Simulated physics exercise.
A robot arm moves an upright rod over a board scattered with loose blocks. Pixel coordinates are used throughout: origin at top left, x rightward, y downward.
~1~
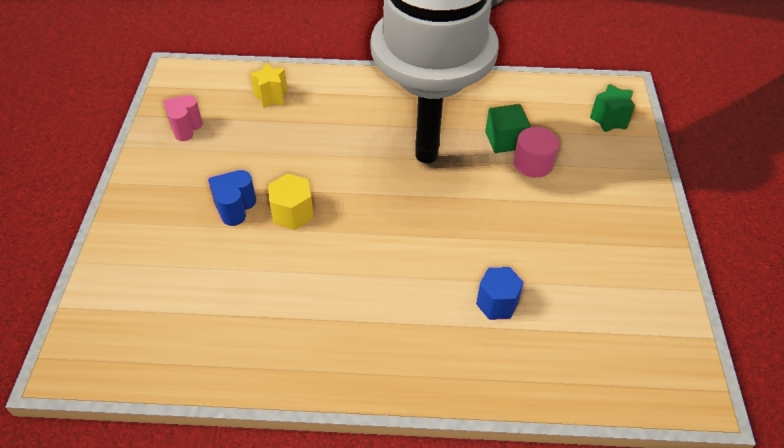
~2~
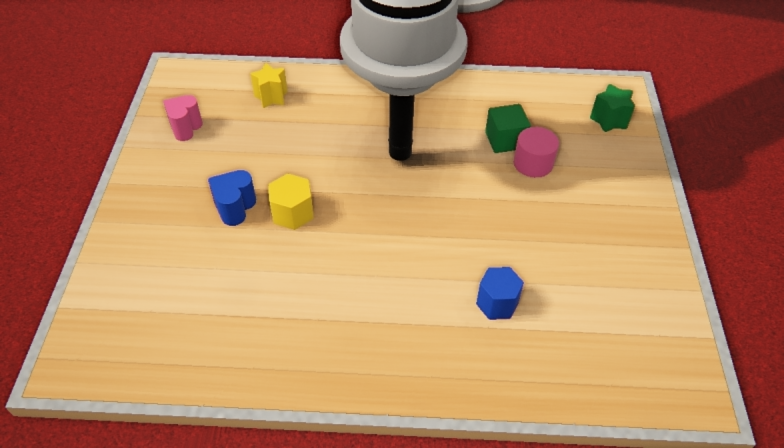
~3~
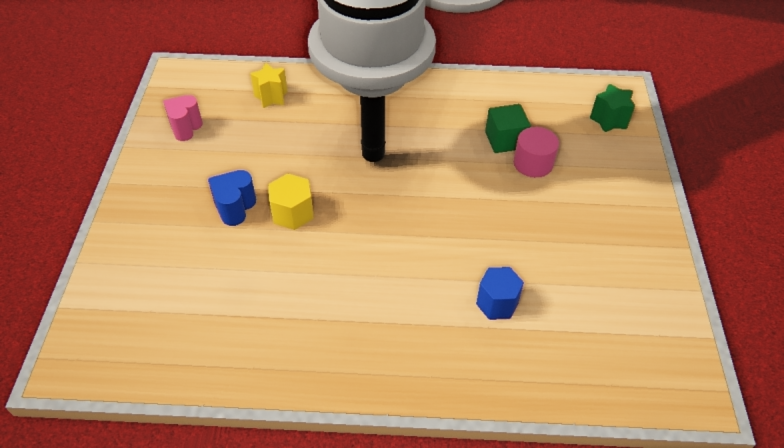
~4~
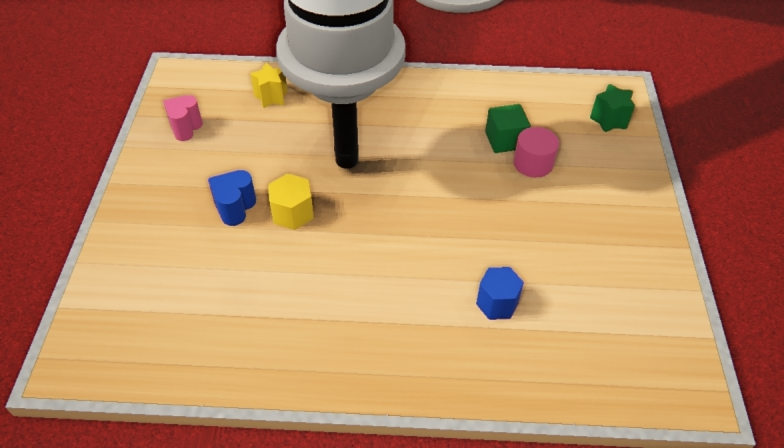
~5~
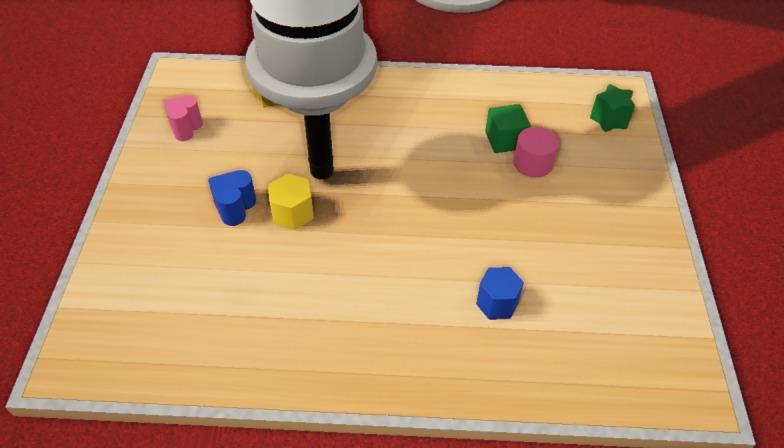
A robot arm moved its upright black rod steadily left across a wooden board of scattered colored blocks, then drew slightly nearer the front, close beside the yellow hexagonal block, while the blocks stayed still.
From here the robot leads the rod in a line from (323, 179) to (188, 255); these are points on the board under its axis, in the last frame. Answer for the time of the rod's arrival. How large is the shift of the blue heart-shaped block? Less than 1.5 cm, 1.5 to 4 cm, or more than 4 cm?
Below 1.5 cm.
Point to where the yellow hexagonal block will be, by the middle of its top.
I think it will end close to (275, 211).
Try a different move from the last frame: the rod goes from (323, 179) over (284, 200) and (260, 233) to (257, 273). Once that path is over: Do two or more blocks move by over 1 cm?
In short: No.
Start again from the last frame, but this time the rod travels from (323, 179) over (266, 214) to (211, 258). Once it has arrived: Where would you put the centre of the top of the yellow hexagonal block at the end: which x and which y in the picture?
The top centre is at (272, 219).
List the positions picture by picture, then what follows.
The first frame shows lower end of the rod at (427, 156), tops of blocks, blue heart-shaped block at (230, 185), yellow hexagonal block at (290, 190).
The second frame shows rod at (400, 154), blocks as before.
The third frame shows rod at (373, 155), blocks as before.
The fourth frame shows rod at (347, 162), blocks as before.
The fifth frame shows rod at (322, 172), blue heart-shaped block at (230, 185), yellow hexagonal block at (290, 190).
On the path given first. One third of the way, rod at (279, 196); yellow hexagonal block at (278, 205), turned 40° anticlockwise.
Two thirds of the way, rod at (234, 222); blue heart-shaped block at (218, 187), turned 35° clockwise; yellow hexagonal block at (275, 211), turned 55° anticlockwise.
At the end, rod at (186, 249); blue heart-shaped block at (217, 188), turned 40° clockwise; yellow hexagonal block at (275, 211), turned 55° anticlockwise.
